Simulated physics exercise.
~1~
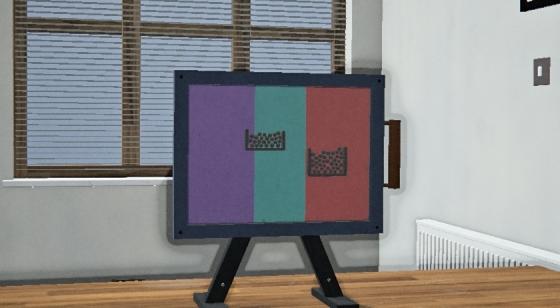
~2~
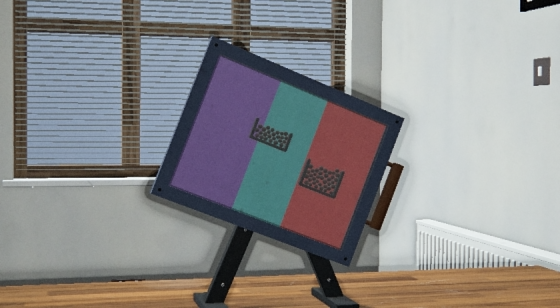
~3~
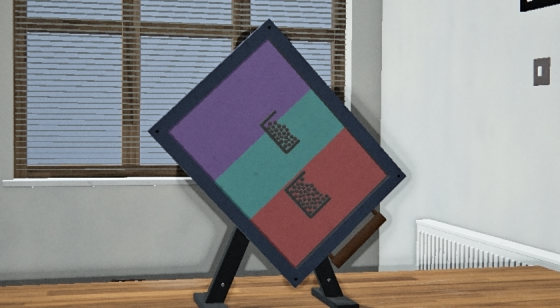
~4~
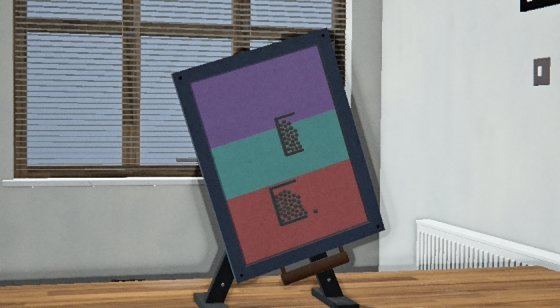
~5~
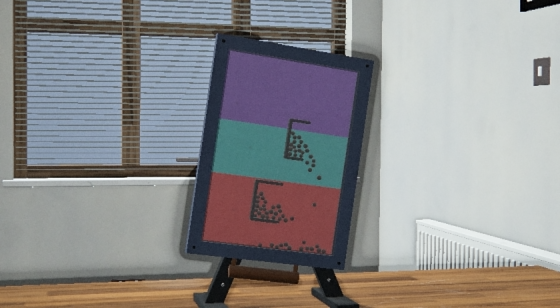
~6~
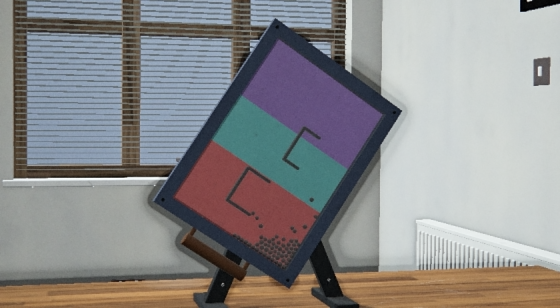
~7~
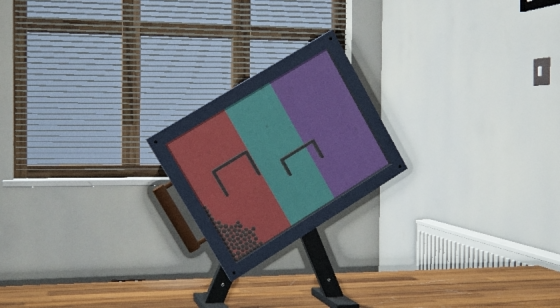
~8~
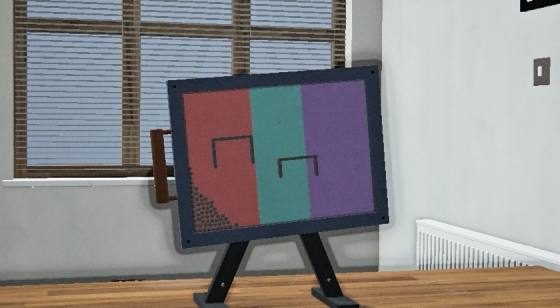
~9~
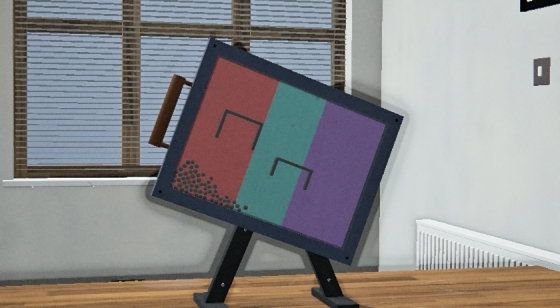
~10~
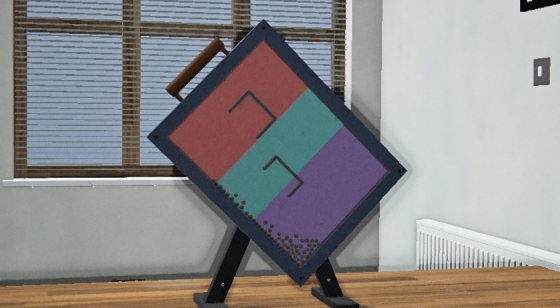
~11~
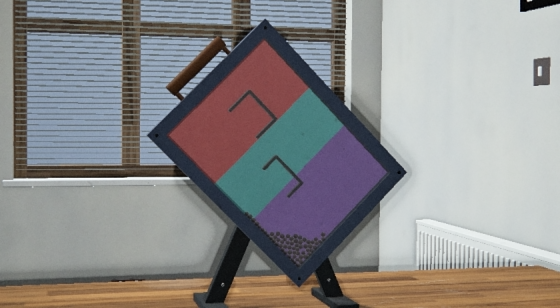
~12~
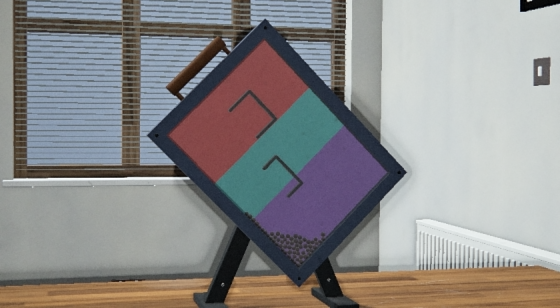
A framed panel striped purple, turquoise and red turned clockwise on its stand, spilling dark beads from two small trays into the red strip, then kept turning until they slid across the turquoise and settled in the bottom corner, mostly on purple.
